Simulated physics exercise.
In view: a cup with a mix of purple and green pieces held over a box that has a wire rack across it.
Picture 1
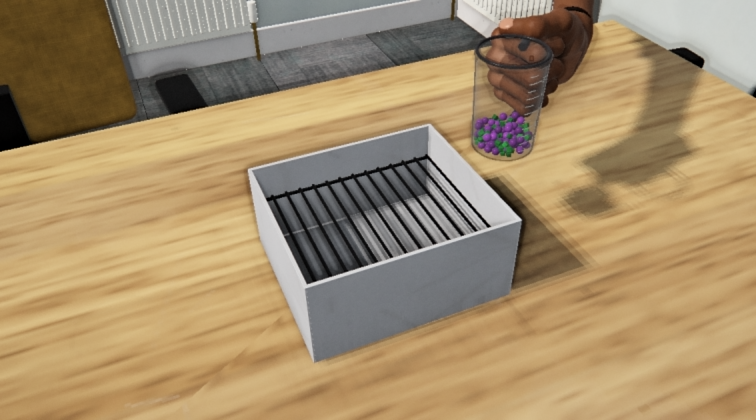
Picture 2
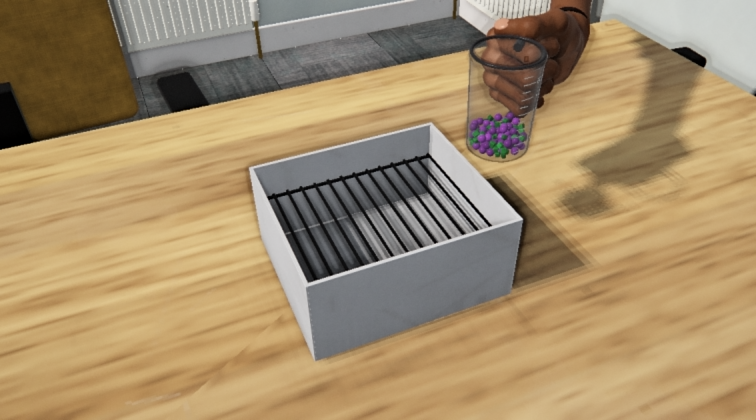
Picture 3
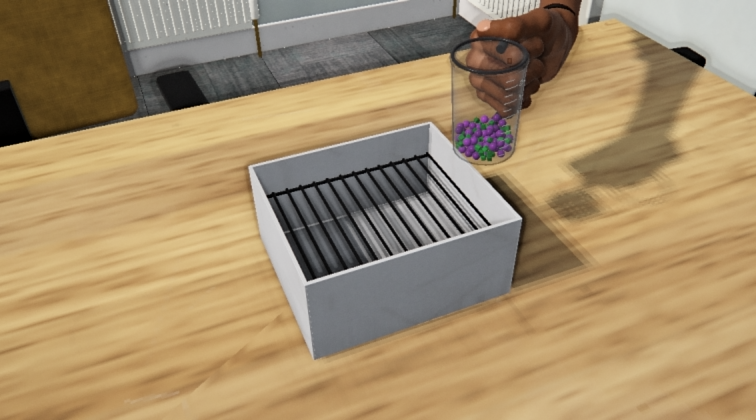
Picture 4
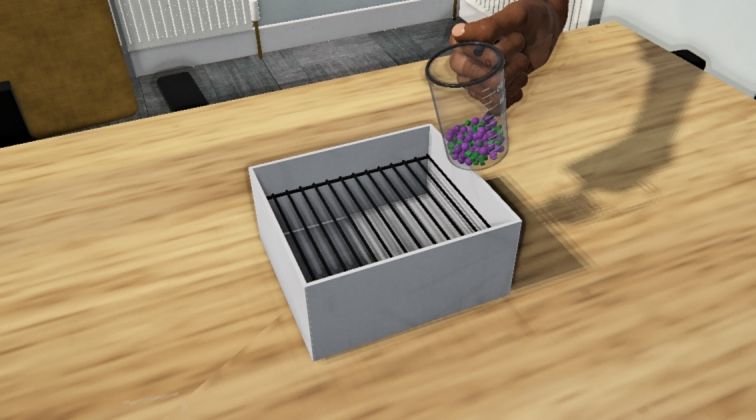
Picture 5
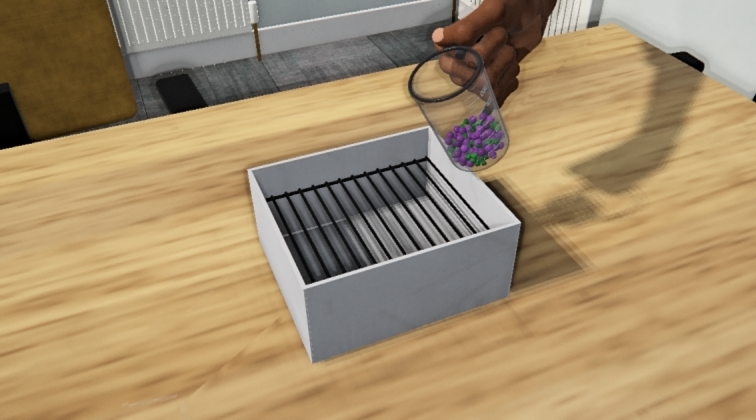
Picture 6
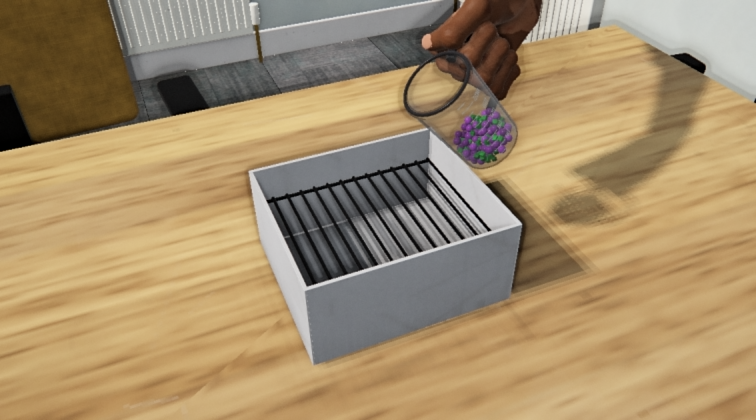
A hand lifts a clear cup of purple and green pieces and tilts it left beside a box.
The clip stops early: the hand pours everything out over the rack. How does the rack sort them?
In the end the purple ones pass the rack, and the green ones pass the rack.
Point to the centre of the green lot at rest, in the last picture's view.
Close to (382, 256).
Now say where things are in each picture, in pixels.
The first picture shows cup at (507, 100), upright; rack at (313, 243), 14 wires across; purple sweets at (504, 131), narrower than the gaps; green dice-shaped beads at (501, 135), narrower than the gaps.
The second picture shows cup at (502, 100), upright; green ones at (496, 136).
The third picture shows cup at (486, 103), tipped 3°; purple ones at (485, 134).
The fourth picture shows cup at (471, 109), tipped 14°; green ones at (474, 143).
The fifth picture shows cup at (463, 113), tipped 26°; purple ones at (475, 136).
The sixth picture shows cup at (464, 114), tipped 39°; rack at (313, 245); purple ones at (482, 132); green ones at (481, 139).
Then, 0.33 s past the last view, purple ones, all in the cup; green ones, all in the cup.
Then, 0.69 s past the last view, purple ones, all in the cup; green ones, all in the cup.
Then, 1.11 s past the last view, purple ones, a small part in the cup, about half on or over the wires, about a third under the rack; green ones, a small part in the cup, about half on or over the wires, about half under the rack.
Finally, purple ones, all under the rack; green ones, all under the rack.
